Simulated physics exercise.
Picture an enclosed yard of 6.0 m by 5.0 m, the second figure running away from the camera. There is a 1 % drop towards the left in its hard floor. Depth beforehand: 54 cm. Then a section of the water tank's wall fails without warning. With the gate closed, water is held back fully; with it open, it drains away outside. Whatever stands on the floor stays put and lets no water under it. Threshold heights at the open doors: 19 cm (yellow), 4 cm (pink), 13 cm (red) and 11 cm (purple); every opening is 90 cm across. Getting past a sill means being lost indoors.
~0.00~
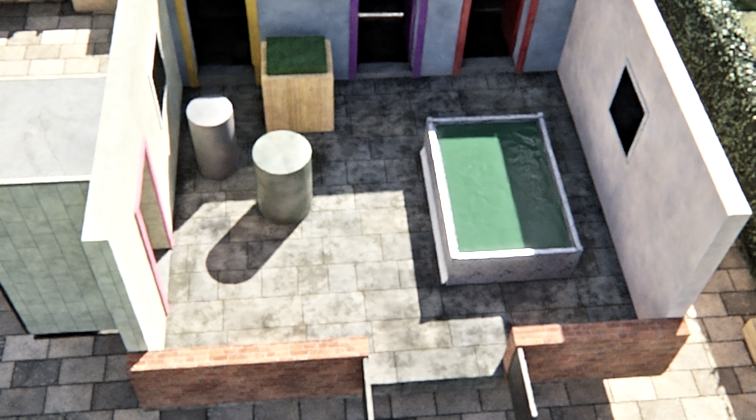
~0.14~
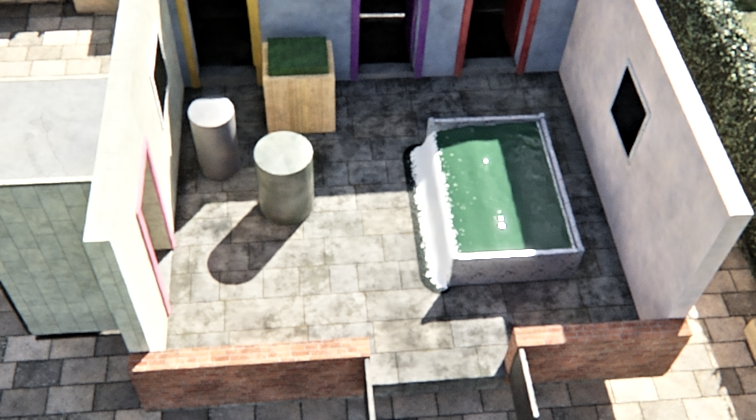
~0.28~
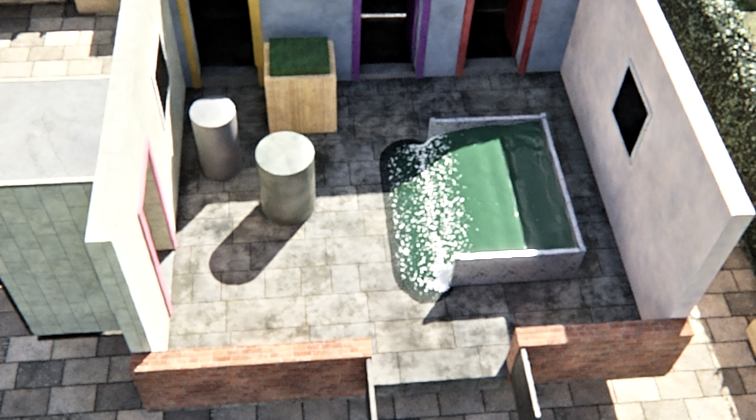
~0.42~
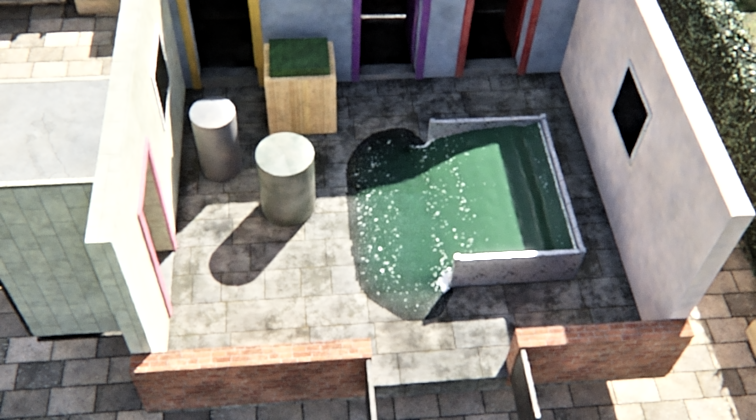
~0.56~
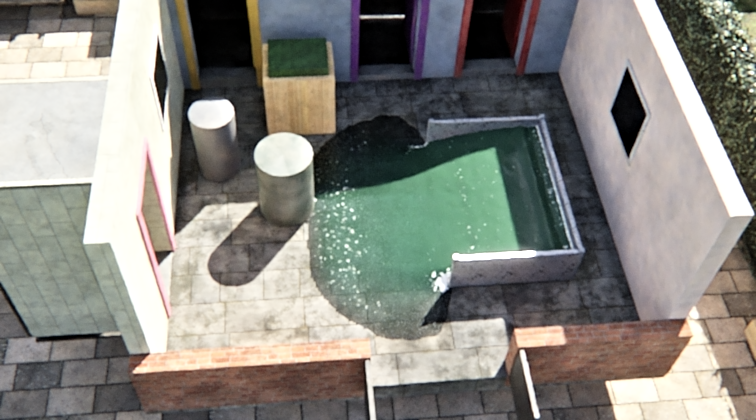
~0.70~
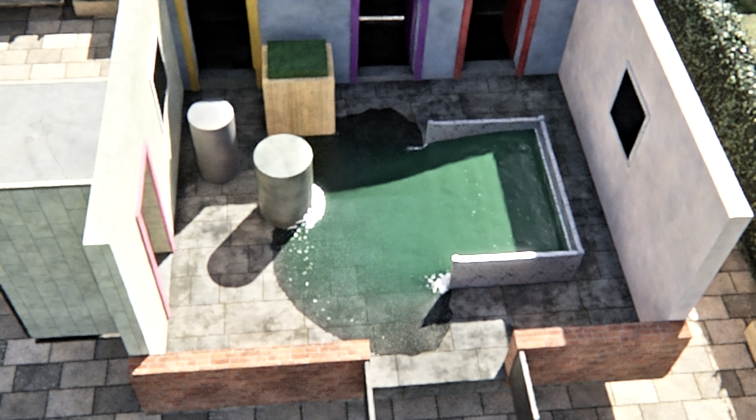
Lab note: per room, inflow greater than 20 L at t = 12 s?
Yellow door no; pink door yes; red door no; purple door no.
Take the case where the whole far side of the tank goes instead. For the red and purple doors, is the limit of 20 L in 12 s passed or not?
Versus the limit - red: Exceeded, purple: Exceeded.
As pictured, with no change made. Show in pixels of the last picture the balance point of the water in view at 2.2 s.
Pixel position near (343, 222).
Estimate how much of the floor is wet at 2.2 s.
Some 55 per cent of it.
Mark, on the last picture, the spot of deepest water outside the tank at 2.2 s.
The spot is near (164, 384) in the last view.
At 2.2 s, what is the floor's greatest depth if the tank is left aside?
Peak depth: Approx. 42 cm.
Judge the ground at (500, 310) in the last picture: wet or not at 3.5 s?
Looks like it's not yet wet.
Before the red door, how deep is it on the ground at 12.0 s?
Around 5.0 cm deep.
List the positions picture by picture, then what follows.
The first picture shows the water tank at (499, 185) is whole and still, 54 cm deep.
In the second picture, the front is at (435, 287), 1.2 m from the gap at (442, 204); 0.6 m2 of floor is under water; 54 cm left at the back of the water tank.
In the third picture, water pours out at (443, 205) and has run 1.4 m, to (420, 296); typically 11 cm deep outside, 54 cm at the water tank's back.
In the fourth picture, water pours out at (443, 207) and has run 1.7 m, to (403, 310); typically 9 cm deep outside, 50 cm at the water tank's back.
In the fifth picture, water pours out at (442, 208) and has run 2.0 m, to (324, 153); typically 7 cm deep outside, 45 cm at the water tank's back.
In the sixth picture, the front is at (287, 283), 2.4 m from the gap at (441, 209); 6.4 m2 of floor is under water; 45 cm left at the back of the water tank.
After 1.4 s water covers 45 % of the floor and is deepest (36 cm) near (319, 209); yellow door not reached, pink door 8 cm at the sill, 8 L in, red door not reached, purple door not reached.
After 2.2 s water covers 55 % of the floor and is deepest (42 cm) near (164, 384); yellow door 8 cm at the sill, 0 L in, pink door 12 cm at the sill, 96 L in, red door not reached, purple door 4 cm at the sill, 0 L in.
After 3.5 s water covers 60 % of the floor and is deepest (24 cm) near (199, 281); yellow door 16 cm at the sill, 3 L in, pink door 19 cm at the sill, 215 L in, red door 1 cm at the sill, 0 L in, purple door 3 cm at the sill, 0 L in.
After 7.0 s water covers 90 % of the floor and is deepest (13 cm) near (164, 384); yellow door 11 cm at the sill, 4 L in, pink door 11 cm at the sill, 375 L in, red door 3 cm at the sill, 0 L in, purple door 4 cm at the sill, 0 L in.
After 12.0 s water covers 95 % of the floor and is deepest (8 cm) near (164, 384); yellow door 6 cm at the sill, 4 L in, pink door 7 cm at the sill, 446 L in, red door 5 cm at the sill, 0 L in, purple door 5 cm at the sill, 0 L in.
